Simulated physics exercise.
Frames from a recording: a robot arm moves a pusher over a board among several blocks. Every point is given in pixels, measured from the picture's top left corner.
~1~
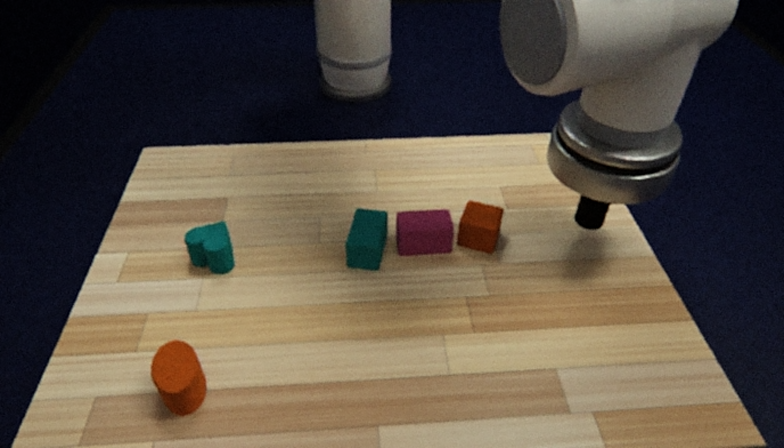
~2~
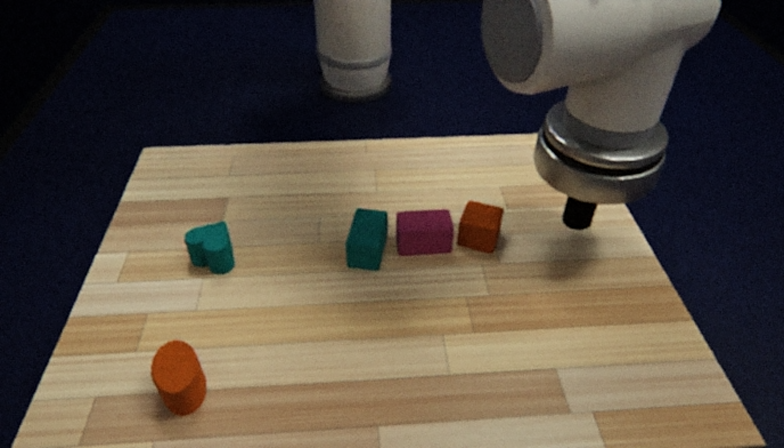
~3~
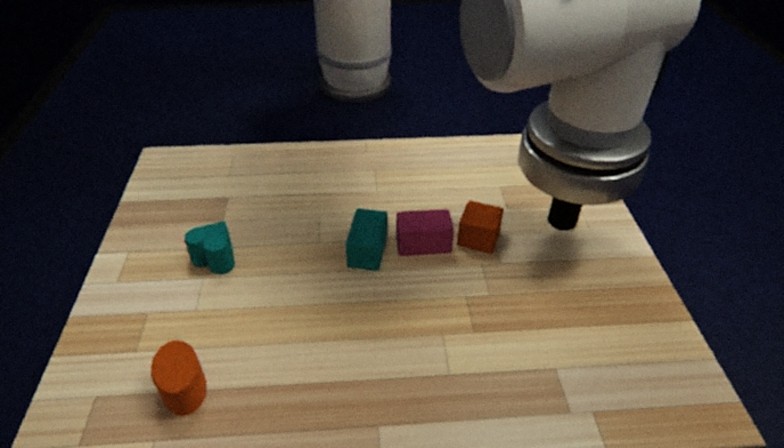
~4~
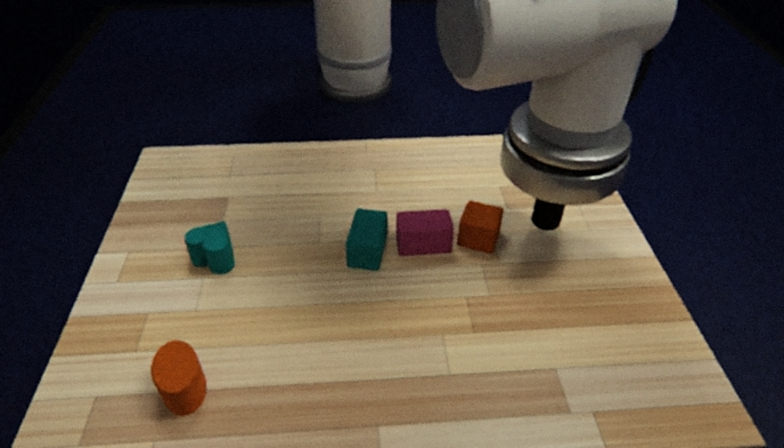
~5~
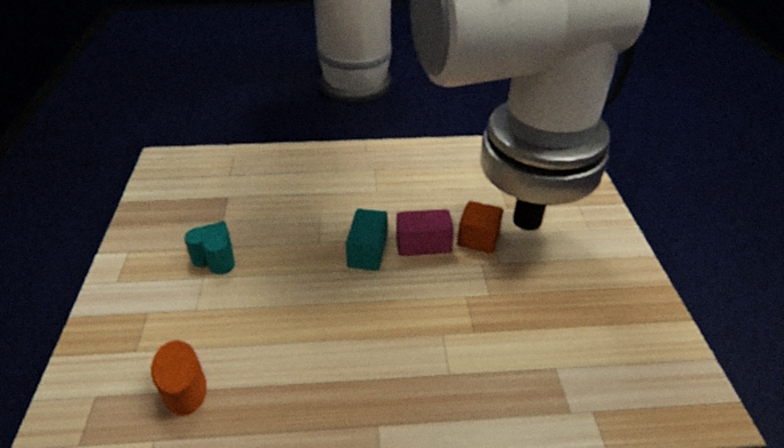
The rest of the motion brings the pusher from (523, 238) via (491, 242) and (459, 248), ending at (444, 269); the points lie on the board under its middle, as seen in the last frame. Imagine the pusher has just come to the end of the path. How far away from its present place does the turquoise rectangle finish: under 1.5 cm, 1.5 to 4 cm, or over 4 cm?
It shifts over 4 cm.
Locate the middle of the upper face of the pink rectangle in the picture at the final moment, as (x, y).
The point I'd pick in the picture is (367, 227).
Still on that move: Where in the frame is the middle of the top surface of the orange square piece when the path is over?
When the path ends, it will be at (417, 230).
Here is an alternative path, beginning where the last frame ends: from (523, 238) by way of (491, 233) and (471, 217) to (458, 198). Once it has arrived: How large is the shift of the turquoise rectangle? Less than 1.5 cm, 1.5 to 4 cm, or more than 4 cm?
Distance: Less than 1.5 cm.
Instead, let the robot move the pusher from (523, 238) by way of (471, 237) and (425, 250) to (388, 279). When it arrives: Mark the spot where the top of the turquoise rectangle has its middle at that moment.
In the picture, that point is around (262, 231).
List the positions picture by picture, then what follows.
The first picture shows pusher tip at (589, 221); block tops, turquoise rectangle at (367, 226); pink rectangle at (425, 220); orange square piece at (482, 214).
The second picture shows pusher at (576, 221); blocks unchanged.
The third picture shows pusher at (562, 222); blocks unchanged.
The fourth picture shows pusher at (546, 222); blocks unchanged.
The fifth picture shows pusher at (527, 221); turquoise rectangle at (367, 226); pink rectangle at (425, 220); orange square piece at (482, 214).
What follows on the original path. One third of the way, pusher at (494, 225); pink rectangle at (413, 222), turned 15° clockwise; orange square piece at (461, 217), turned 10° anticlockwise.
Two thirds of the way, pusher at (461, 231); turquoise rectangle at (333, 228); pink rectangle at (379, 225), turned 15° clockwise; orange square piece at (428, 223).
At the end, pusher at (446, 252); turquoise rectangle at (321, 227); pink rectangle at (367, 227), turned 25° clockwise; orange square piece at (417, 230).
